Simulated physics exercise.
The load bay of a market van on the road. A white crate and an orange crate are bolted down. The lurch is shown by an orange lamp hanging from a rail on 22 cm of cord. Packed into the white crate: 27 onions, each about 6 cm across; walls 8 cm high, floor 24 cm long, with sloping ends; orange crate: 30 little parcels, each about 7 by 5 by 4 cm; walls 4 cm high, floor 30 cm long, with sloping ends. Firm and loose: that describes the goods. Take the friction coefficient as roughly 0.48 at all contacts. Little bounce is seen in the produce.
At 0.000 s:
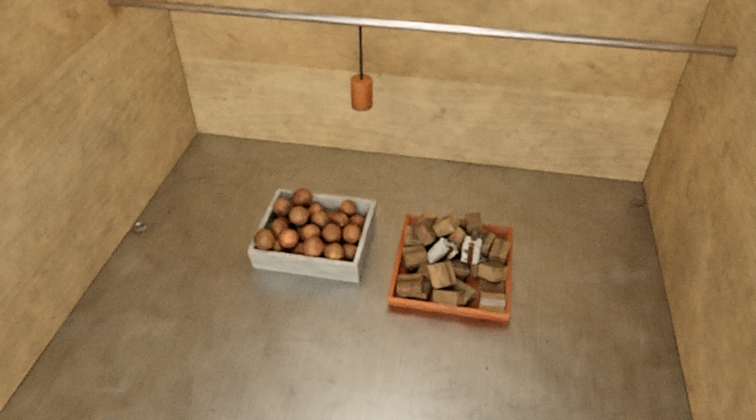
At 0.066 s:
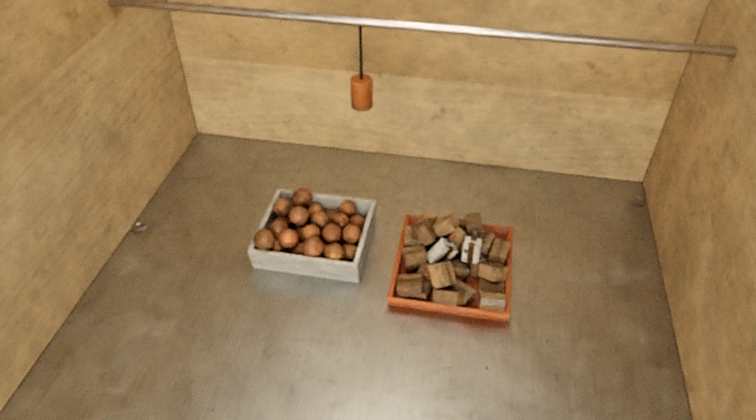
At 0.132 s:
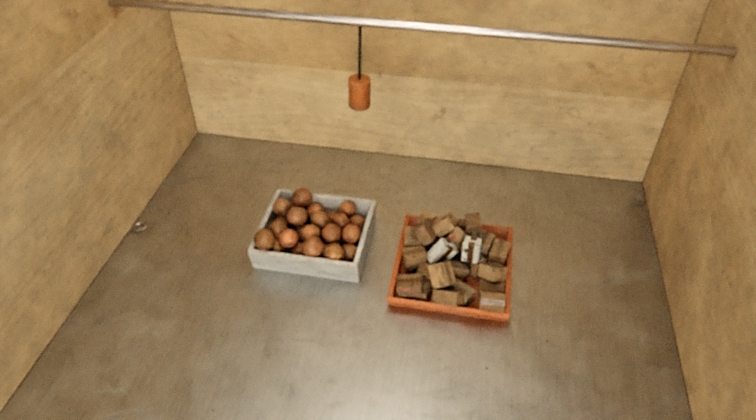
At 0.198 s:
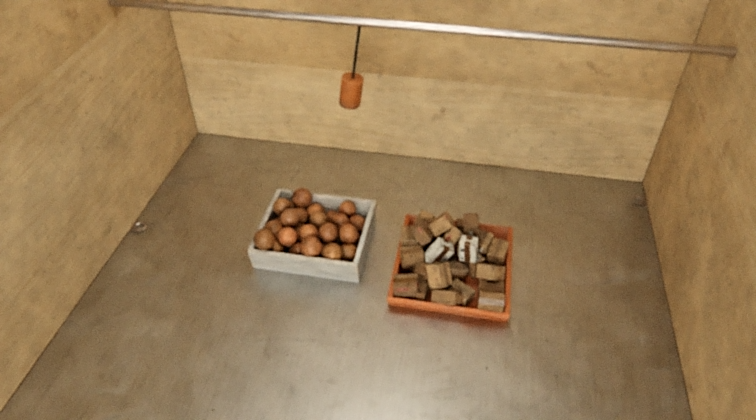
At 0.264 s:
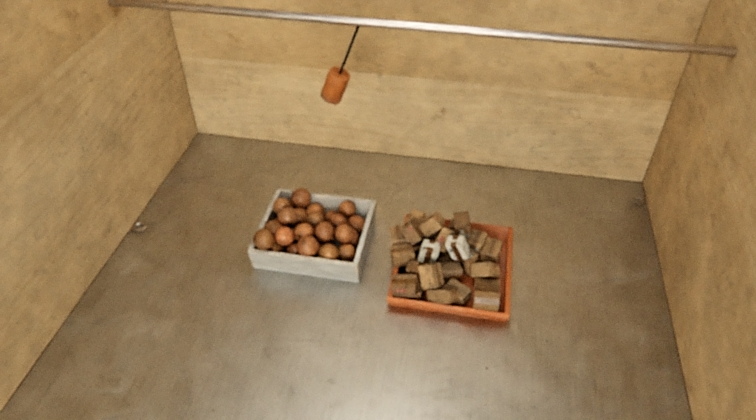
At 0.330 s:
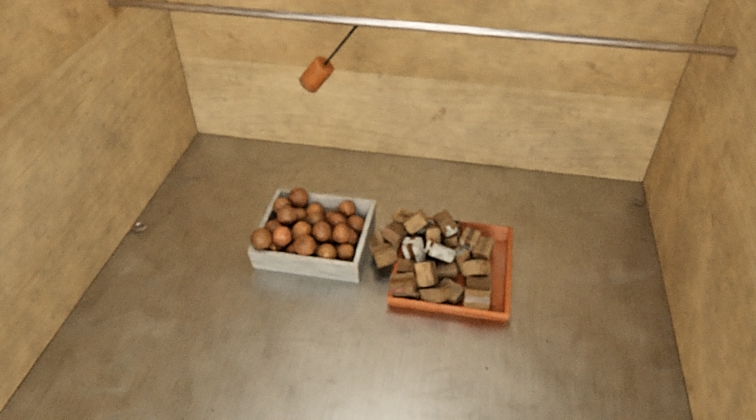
We see a white crate of round brown items and an orange crate of small parcels as a hanging orange lamp swings left; the parcels shift left, some passing over the crate's edge, while the round items move slightly.
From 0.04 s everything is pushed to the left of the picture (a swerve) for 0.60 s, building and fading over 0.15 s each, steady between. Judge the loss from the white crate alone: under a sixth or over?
The load is going to lose a fraction below one in six.
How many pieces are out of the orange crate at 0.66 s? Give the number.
Orange crate: About 8.
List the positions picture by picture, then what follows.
In the first picture (places track the rim corner closest to us here), white crate (356, 263); orange crate (507, 313); lamp cord 0° off upright; all still inside.
White crate (356, 263); lamp cord 0° off upright, in the second picture.
White crate (356, 263); lamp cord 2° off upright, in the third picture.
White crate (356, 263); lamp cord 8° off upright, in the fourth picture.
White crate (356, 263); lamp cord 21° off upright, in the fifth picture.
White crate (356, 263); orange crate (507, 313); lamp cord 37° off upright; 3 out, the lowest parcel at (380, 243), in the sixth picture.
After 0.48 s, the white crate has all 27 and the orange crate is down by 7 of 30.
After 0.66 s, the white crate is down by 1 of 27 and the orange crate is down by 8 of 30.
After 0.91 s, the white crate is down by 1 of 27 and the orange crate is down by 8 of 30.
Final count (at 1.24 s), the white crate is down by 1 of 27 and the orange crate is down by 8 of 30. Asked share, 1 of 27, 4 per cent.
